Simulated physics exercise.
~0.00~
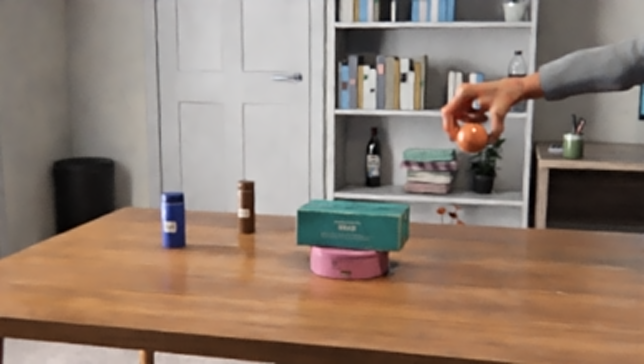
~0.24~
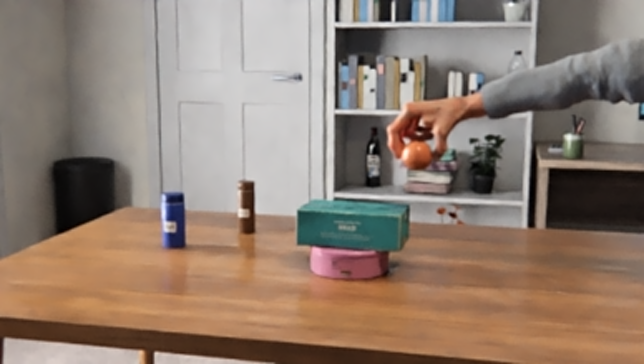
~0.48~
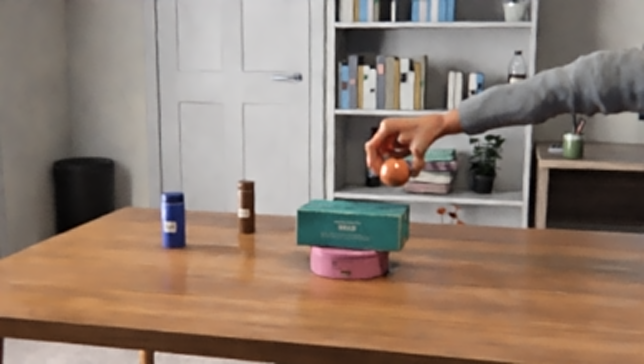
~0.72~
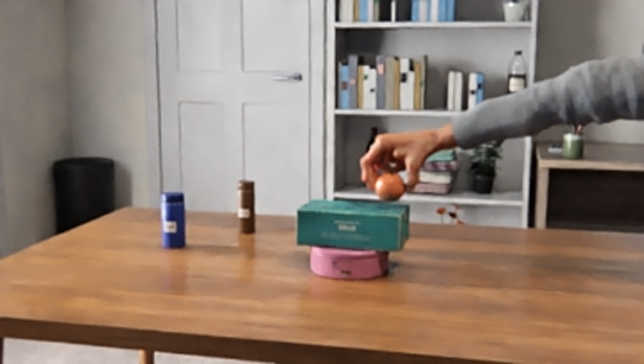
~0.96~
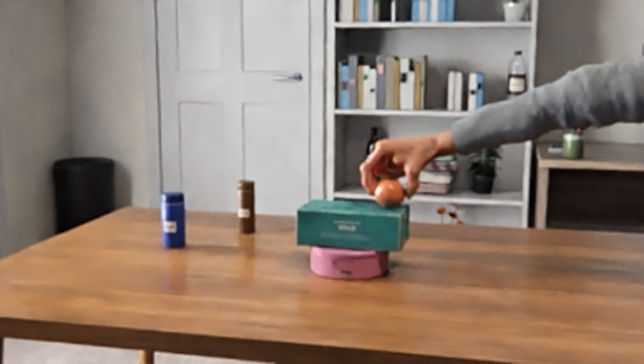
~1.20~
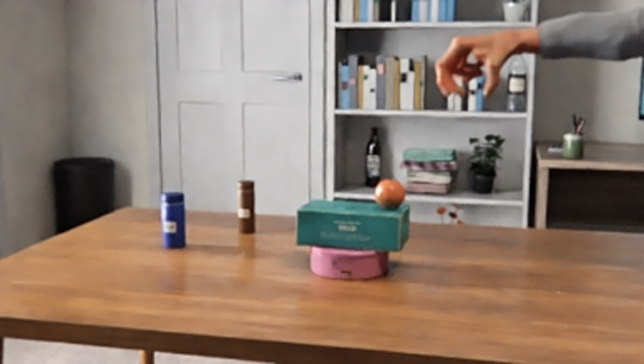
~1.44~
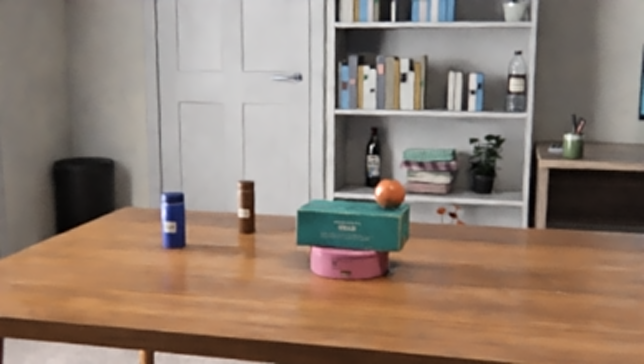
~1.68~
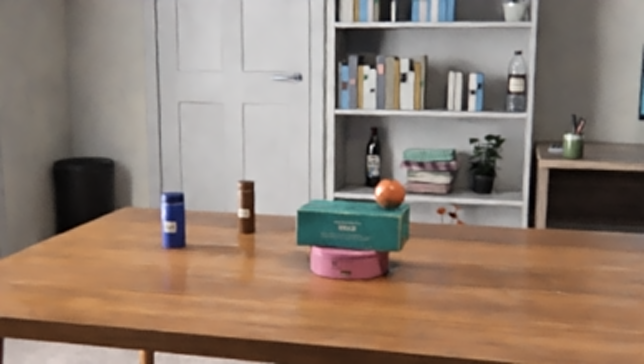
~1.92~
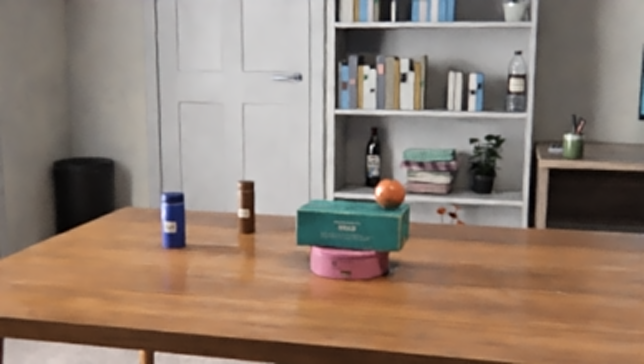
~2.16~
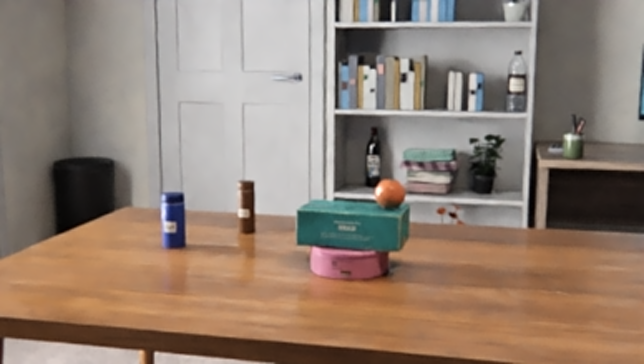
A wooden table stands in a room with a pale door and a bookshelf behind it, seen from a still viewpoint in front. A turquoise box rests on a round pink tub near the middle, with a blue shaker at the left and a smaller brown one between. A hand reaches in from the right holding an orange tomato, moves it left, then lowers it onto the right part of the box. The fingers let go, and the hand draws back to the right and leaves. The tomato stays on top, and the pile remains balanced.
